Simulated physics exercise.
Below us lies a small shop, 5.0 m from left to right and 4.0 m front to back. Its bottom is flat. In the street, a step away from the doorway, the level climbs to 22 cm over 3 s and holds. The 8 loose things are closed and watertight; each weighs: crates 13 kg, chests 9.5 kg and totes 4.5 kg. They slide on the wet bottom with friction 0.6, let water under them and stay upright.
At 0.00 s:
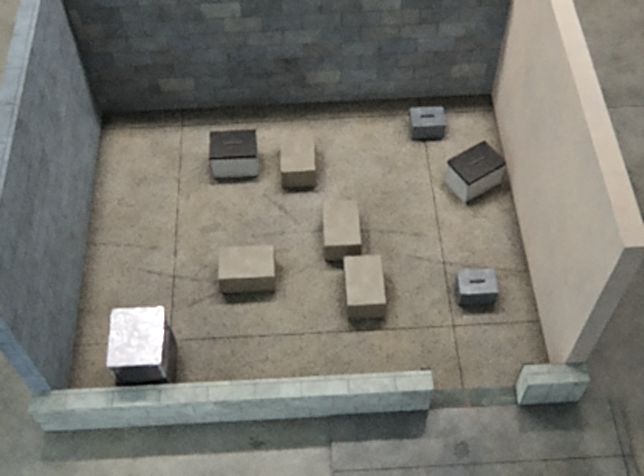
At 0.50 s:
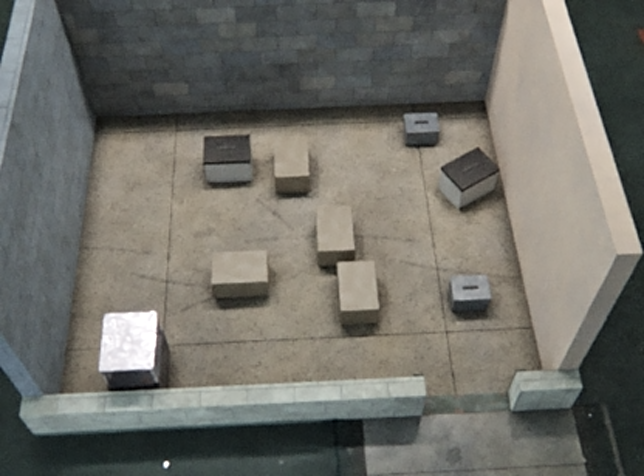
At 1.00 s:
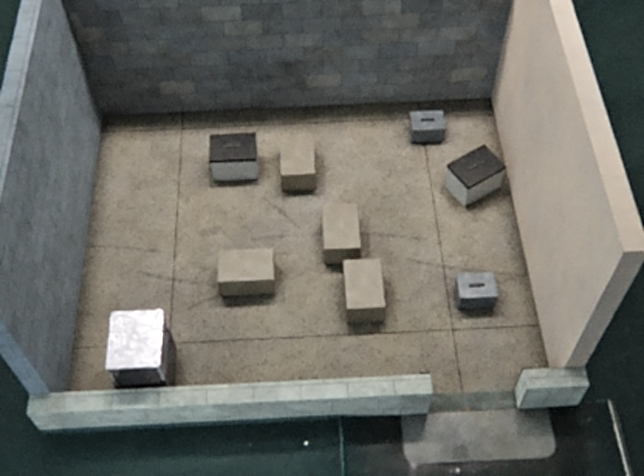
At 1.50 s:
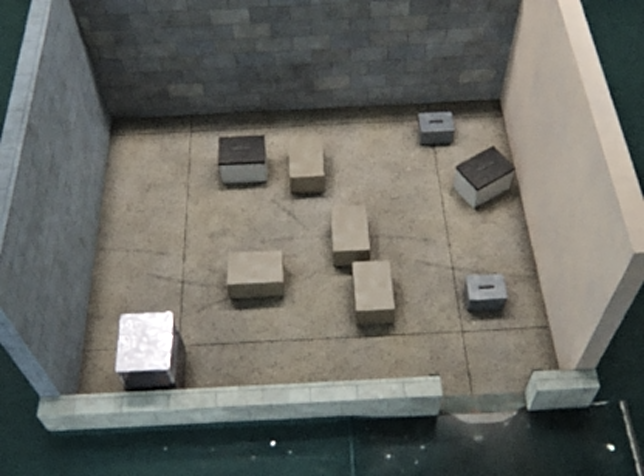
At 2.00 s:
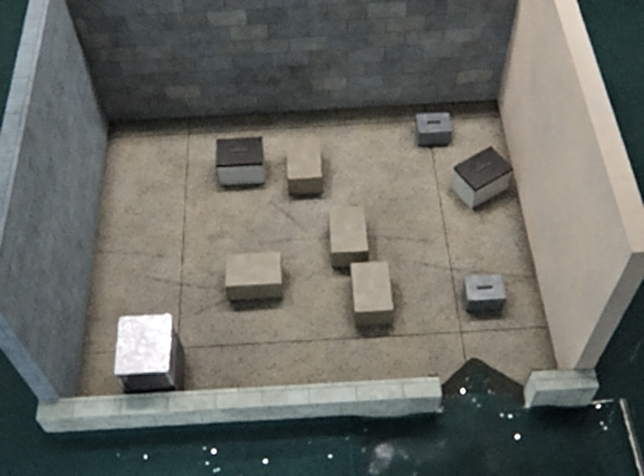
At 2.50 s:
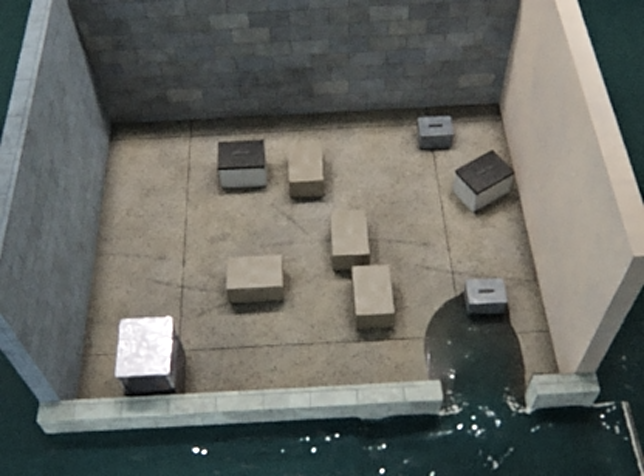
Dark water spreading over the ground outside a small walled shop, then entering through the doorway and reaching a grey box.
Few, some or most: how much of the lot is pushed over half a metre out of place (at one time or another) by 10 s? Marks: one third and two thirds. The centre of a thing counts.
It is one to two thirds.
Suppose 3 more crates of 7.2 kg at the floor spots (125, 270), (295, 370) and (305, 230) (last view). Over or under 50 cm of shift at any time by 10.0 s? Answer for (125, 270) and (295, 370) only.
In that order: Short of it, short of it.
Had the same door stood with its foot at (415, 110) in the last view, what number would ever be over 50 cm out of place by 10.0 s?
In that case 5 of them.
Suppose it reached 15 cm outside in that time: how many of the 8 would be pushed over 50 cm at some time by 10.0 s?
Then 3.
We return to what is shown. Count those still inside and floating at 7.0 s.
3 of them.
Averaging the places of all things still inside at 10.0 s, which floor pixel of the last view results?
At about (268, 207).
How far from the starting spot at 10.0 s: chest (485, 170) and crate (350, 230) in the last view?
In that order: 140 cm, 0 cm.
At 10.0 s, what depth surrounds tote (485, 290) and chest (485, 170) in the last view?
About 8 and 12 cm.
After 3.5 s 1 of 8 are over 50 cm from their spots; 0 afloat.
After 4.5 s 1 of 8 are over 50 cm from their spots; 1 afloat.
After 7.0 s 2 of 8 are over 50 cm from their spots; 3 afloat.
After 10.0 s 4 of 8 are over 50 cm from their spots, and 4 have been at some point; 3 afloat.
